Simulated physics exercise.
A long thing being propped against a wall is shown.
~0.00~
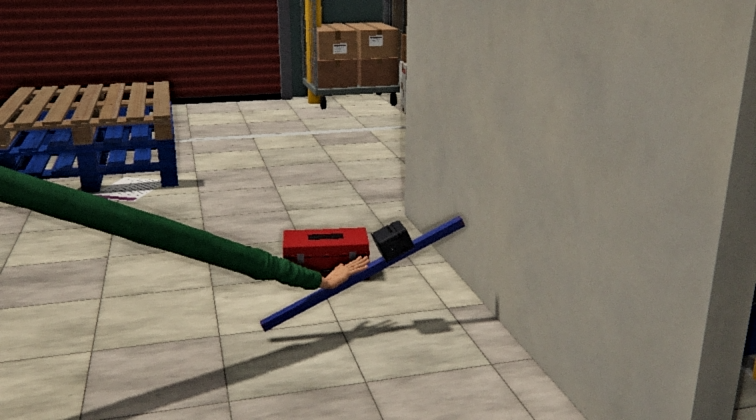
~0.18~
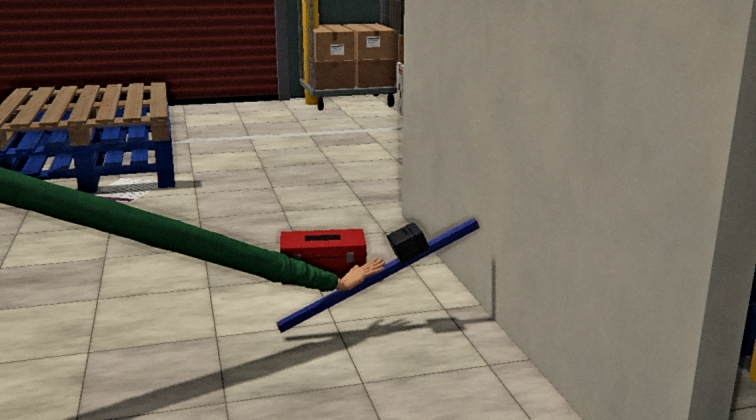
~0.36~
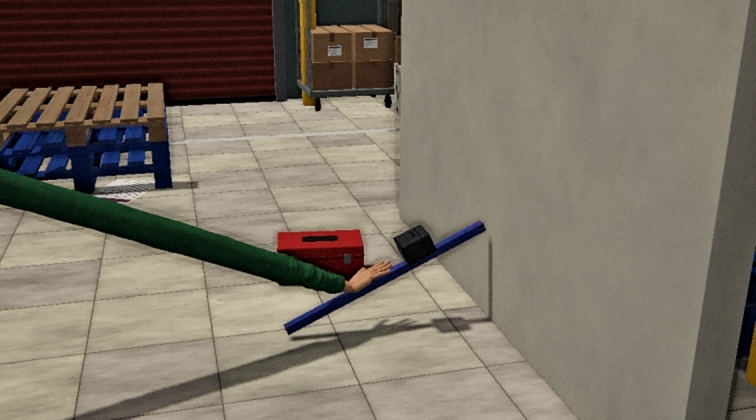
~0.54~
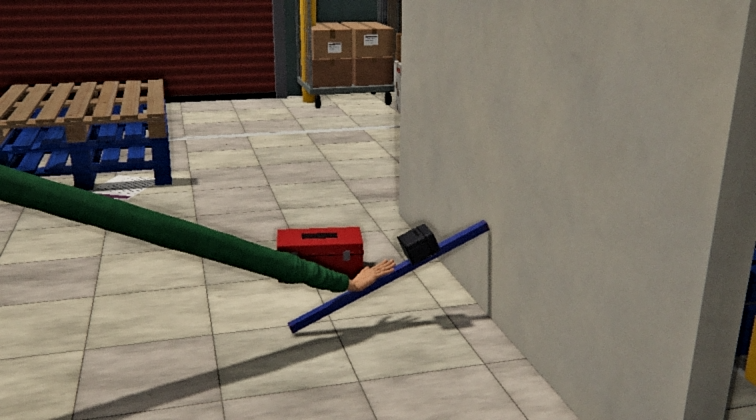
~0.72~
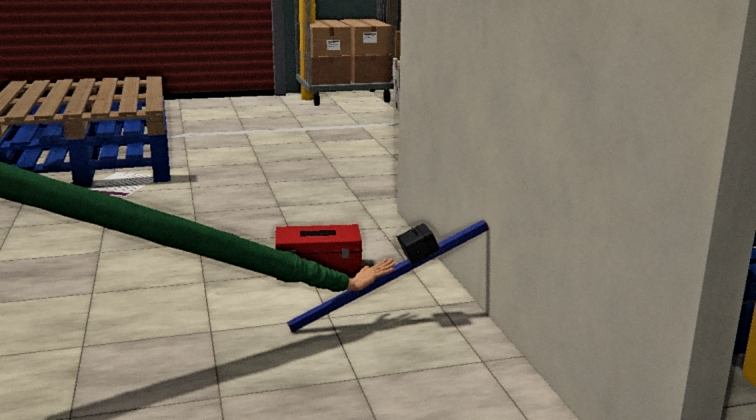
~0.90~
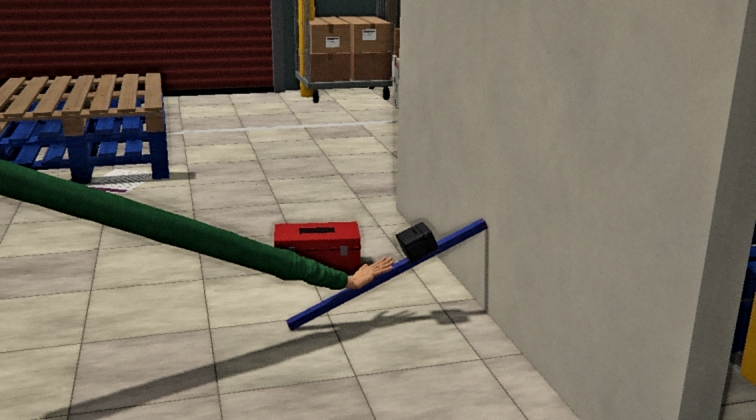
A green-sleeved arm reaching in from the left moves a slanted blue pole a short way right until its raised end meets a grey wall, then stays there as the view drifts very slightly. A red toolbox and a small black object sit near the hand. The setting is a tiled warehouse floor seen from above, with pallets left and boxes on a cart behind.
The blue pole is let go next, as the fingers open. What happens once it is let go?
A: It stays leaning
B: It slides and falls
Answer: B.
By 1.20 s, blue pole sunk by 17° near (379, 304).
By 1.30 s, blue pole sunk by 23° near (376, 303).
By 1.60 s, blue pole sunk by 24° near (373, 314).
By 2.60 s, blue pole sunk by 24° near (372, 316).
When it is over (4.5 s), moved from the start, blue pole; red toolbox as before. End places, in pixels of the last picture, blue pole near (372, 316). The pole slides down.
